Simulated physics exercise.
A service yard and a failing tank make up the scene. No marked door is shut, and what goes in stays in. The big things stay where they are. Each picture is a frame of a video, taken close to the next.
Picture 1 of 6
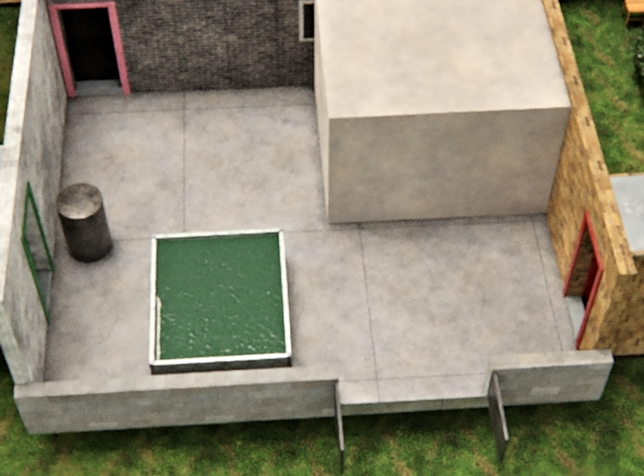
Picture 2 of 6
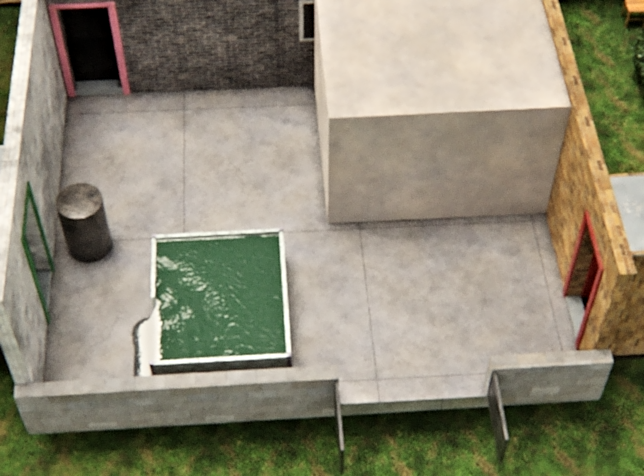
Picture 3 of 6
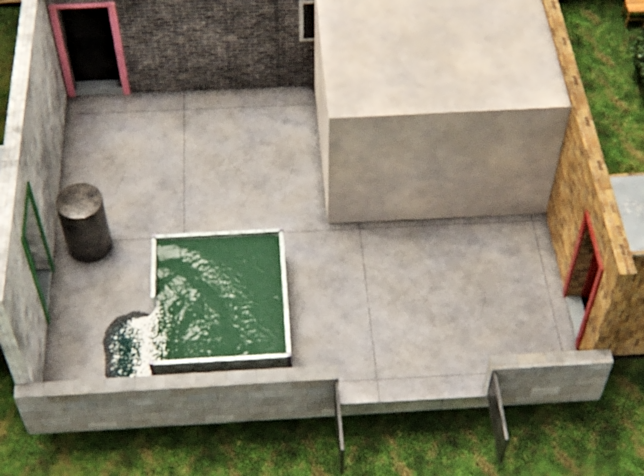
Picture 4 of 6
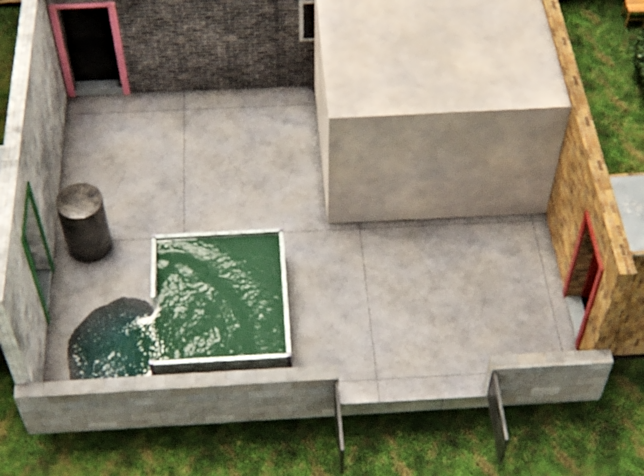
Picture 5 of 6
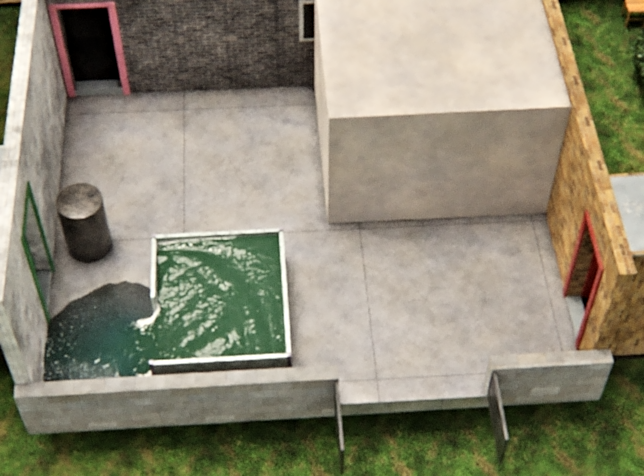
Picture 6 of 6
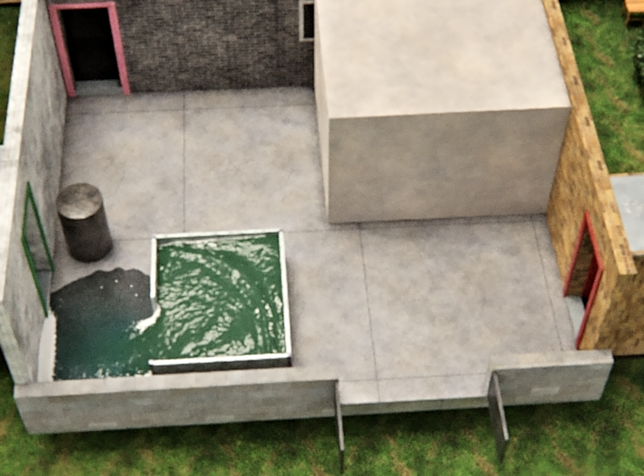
Green water in a square tank broke out through the left side, churning as it poured onto the concrete yard, then spread in a dark pool across the corner to the left wall.
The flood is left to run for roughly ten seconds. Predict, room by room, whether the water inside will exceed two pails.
The pink door will keep to two buckets; the red door will keep to two buckets; the green door will go over two buckets.
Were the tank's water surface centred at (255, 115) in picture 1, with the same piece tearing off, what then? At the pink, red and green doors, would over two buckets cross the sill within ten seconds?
Note: Pink door surpasses it; red door does not reach it; green door does not reach it.
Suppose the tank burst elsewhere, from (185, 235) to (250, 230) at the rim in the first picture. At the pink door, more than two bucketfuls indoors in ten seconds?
What follows is that pink door crosses the line.
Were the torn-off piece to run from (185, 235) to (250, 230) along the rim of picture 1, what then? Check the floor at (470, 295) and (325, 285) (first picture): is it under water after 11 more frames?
Untouched, then untouched.
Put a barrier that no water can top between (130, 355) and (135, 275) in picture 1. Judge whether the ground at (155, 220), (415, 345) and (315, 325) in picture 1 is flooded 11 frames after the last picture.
Soaked, untouched, untouched.
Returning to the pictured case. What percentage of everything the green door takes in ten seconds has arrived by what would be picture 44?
It would be roughly 85 percent of the ten-second total.
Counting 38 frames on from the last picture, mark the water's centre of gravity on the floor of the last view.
Near (193, 268) in the last view.
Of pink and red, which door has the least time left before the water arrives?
Answer: The one in pink.
A moment on, water covers 10 % of the floor; the pink door not reached, the red door not reached, the green door under two buckets in.
Next, water covers 20 % of the floor; the pink door not reached, the red door not reached, the green door over two buckets in.
Then, water covers 55 % of the floor; the pink door under two buckets in, the red door not reached, the green door far over two buckets in.
Later, water covers 75 % of the floor; the pink door under two buckets in, the red door wet at the sill, nothing in, the green door far over two buckets in.
In the end, water covers 90 % of the floor; the pink door under two buckets in, the red door wet at the sill, nothing in, the green door far over two buckets in.
